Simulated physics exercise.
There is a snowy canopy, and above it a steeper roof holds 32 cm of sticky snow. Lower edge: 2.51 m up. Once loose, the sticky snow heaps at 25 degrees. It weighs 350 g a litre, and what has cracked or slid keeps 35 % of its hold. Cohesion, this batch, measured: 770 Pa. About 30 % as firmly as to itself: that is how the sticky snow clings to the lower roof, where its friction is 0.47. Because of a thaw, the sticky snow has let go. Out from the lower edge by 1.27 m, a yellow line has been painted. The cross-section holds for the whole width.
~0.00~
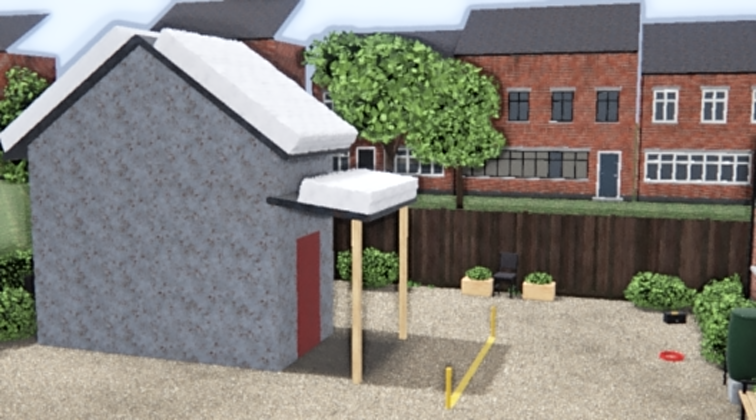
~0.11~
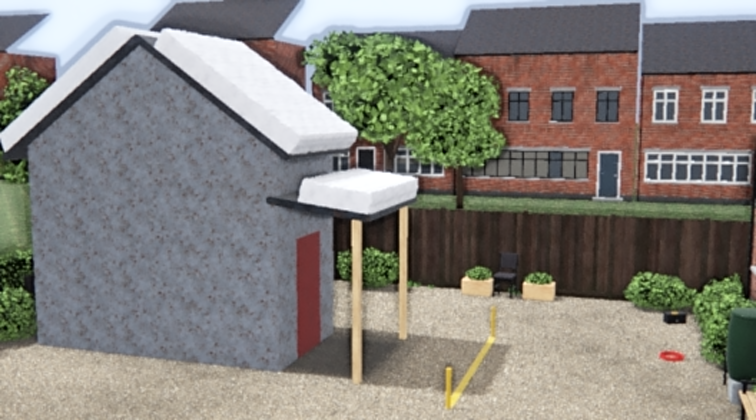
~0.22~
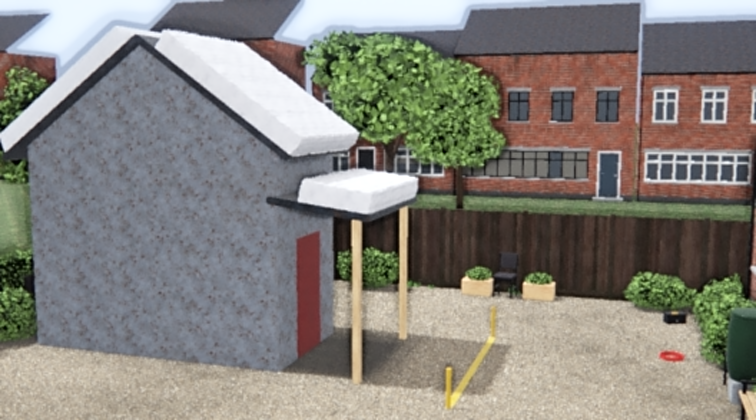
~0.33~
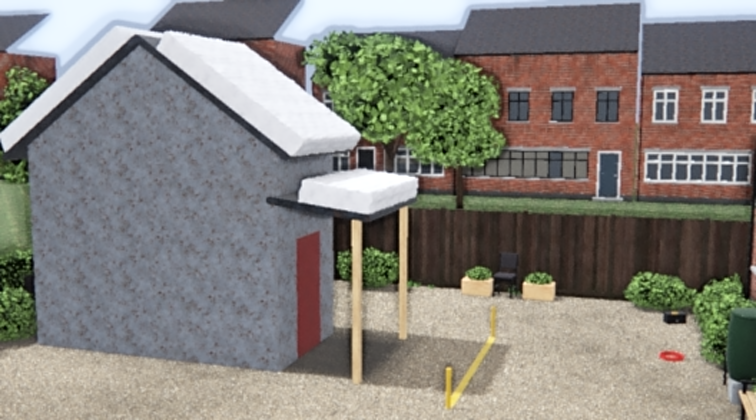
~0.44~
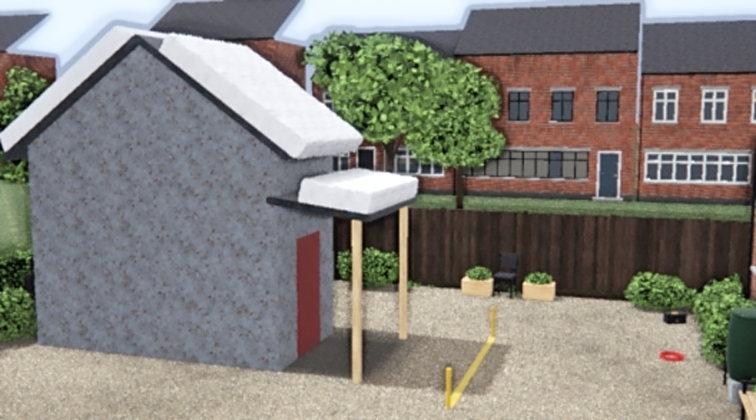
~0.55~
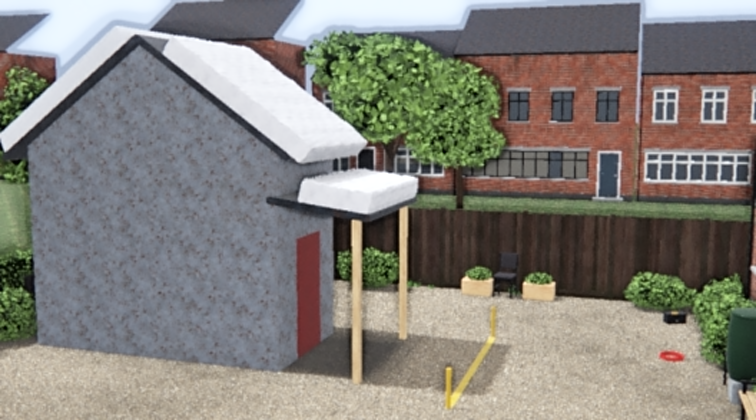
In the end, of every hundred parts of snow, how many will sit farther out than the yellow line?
Near 3 out of 100.
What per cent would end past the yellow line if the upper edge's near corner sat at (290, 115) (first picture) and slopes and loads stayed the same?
In that case it would be around 40 percent.
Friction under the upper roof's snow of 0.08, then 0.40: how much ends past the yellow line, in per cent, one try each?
In that order: 45 %, 14 %.
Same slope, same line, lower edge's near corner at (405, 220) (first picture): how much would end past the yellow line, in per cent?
About 0 per cent.
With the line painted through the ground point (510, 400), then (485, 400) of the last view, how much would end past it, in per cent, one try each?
First try 0 per cent, second try 1 per cent.
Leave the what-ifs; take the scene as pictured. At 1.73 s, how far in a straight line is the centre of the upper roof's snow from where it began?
It has shifted some 1.4 m.
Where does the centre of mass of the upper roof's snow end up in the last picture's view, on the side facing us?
Near face, approx. (359, 247).
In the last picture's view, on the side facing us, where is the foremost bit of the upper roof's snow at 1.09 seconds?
Close to pixel (330, 174).
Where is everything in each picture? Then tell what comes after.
Foremost bit of the sticky snow at (291, 143), in the first frame.
Foremost bit of the sticky snow at (292, 143), its middle shifted 8 mm, in the second frame.
Foremost bit of the sticky snow at (293, 144), its middle shifted 2.9 cm, 1 % of it past the upper edge, in one piece, in the third frame.
Foremost bit of the sticky snow at (295, 146), its middle shifted 6.6 cm, 2 % of it past the upper edge, in one piece, in the fourth frame.
Foremost bit of the sticky snow at (298, 140), its middle shifted 12 cm, 5 % of it past the upper edge, in one piece, in the fifth frame.
Foremost bit of the sticky snow at (302, 143), its middle shifted 19 cm, 7 % of it past the upper edge, in one piece, in the sixth frame.
After 1.09 s, none is below the lower edge and 0 % is past the line.
After 1.73 s, none is below the lower edge and 0 % is past the line.
After 2.36 s, 4 % is below the lower edge and 0 % is past the line.
After 3.00 s, 19 % is below the lower edge and 1 % is past the line.
After 6.00 s, 34 % is below the lower edge and 3 % is past the line.
